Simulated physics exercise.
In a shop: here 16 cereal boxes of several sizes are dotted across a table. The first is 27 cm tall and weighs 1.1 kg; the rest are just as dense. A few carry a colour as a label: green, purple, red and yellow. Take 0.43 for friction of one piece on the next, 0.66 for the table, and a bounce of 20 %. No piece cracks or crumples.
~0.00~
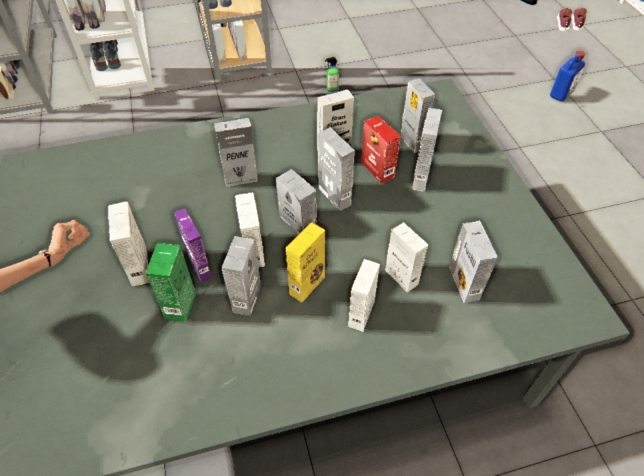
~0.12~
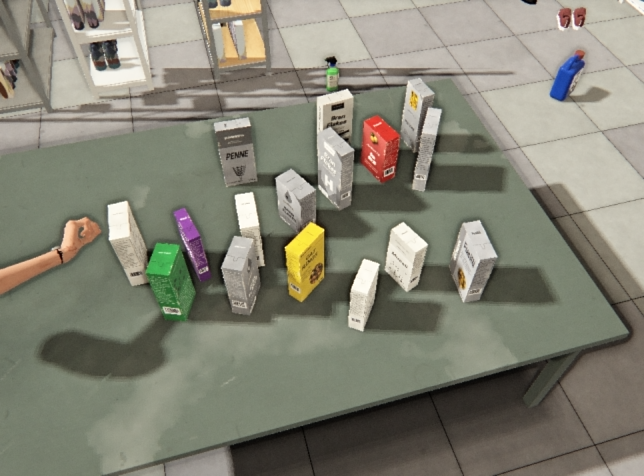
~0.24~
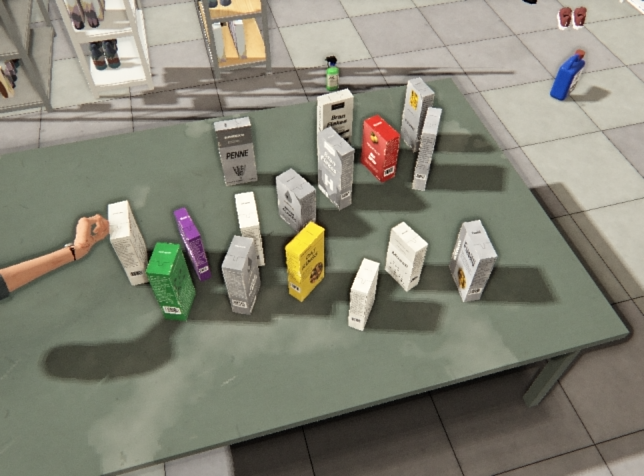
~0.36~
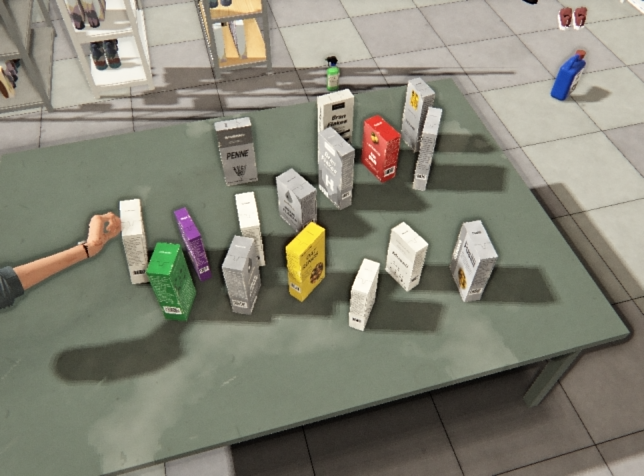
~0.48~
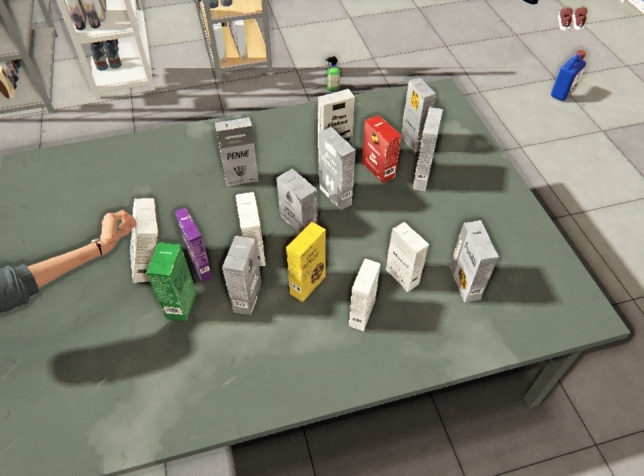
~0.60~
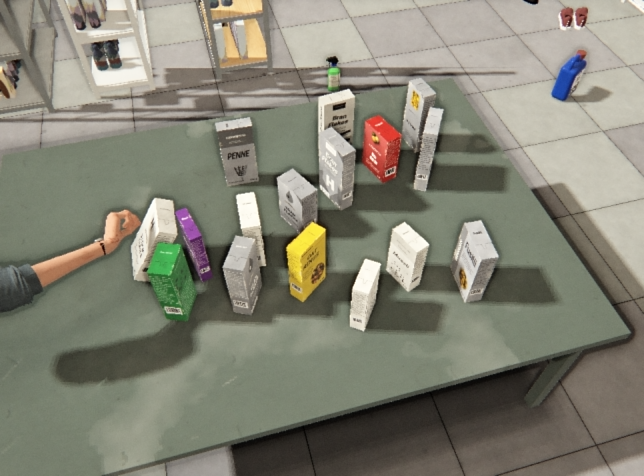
On a green table, a hand reaches right and pushes a white box toward a purple one.
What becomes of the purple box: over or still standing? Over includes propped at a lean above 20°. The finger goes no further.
In the end the purple box goes over.
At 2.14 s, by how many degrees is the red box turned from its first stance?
Some 80°.
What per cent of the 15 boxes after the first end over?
Near 45 per cent.
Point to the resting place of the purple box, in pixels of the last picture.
At about (231, 249).
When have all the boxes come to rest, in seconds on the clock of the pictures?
Around 2.5 s.
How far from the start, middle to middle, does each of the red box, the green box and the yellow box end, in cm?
Red 20, green 0, yellow 0.
Around 0.90 s, 1 of the 15 other boxes over; purple box tipped 55°.
Around 1.56 s, 4 of the 15 other boxes over; purple box tipped 73°; red box tipped 10°.
Around 2.14 s, 7 of the 15 other boxes over; purple box tipped 73°; red box lying flat.
Finally (2.7 s), 7 of the 15 other boxes over; purple box tipped 73°; red box lying flat; green box unmoved. Eight left standing. Seen by the last camera, middles, purple box near (231, 249), red box near (405, 149).
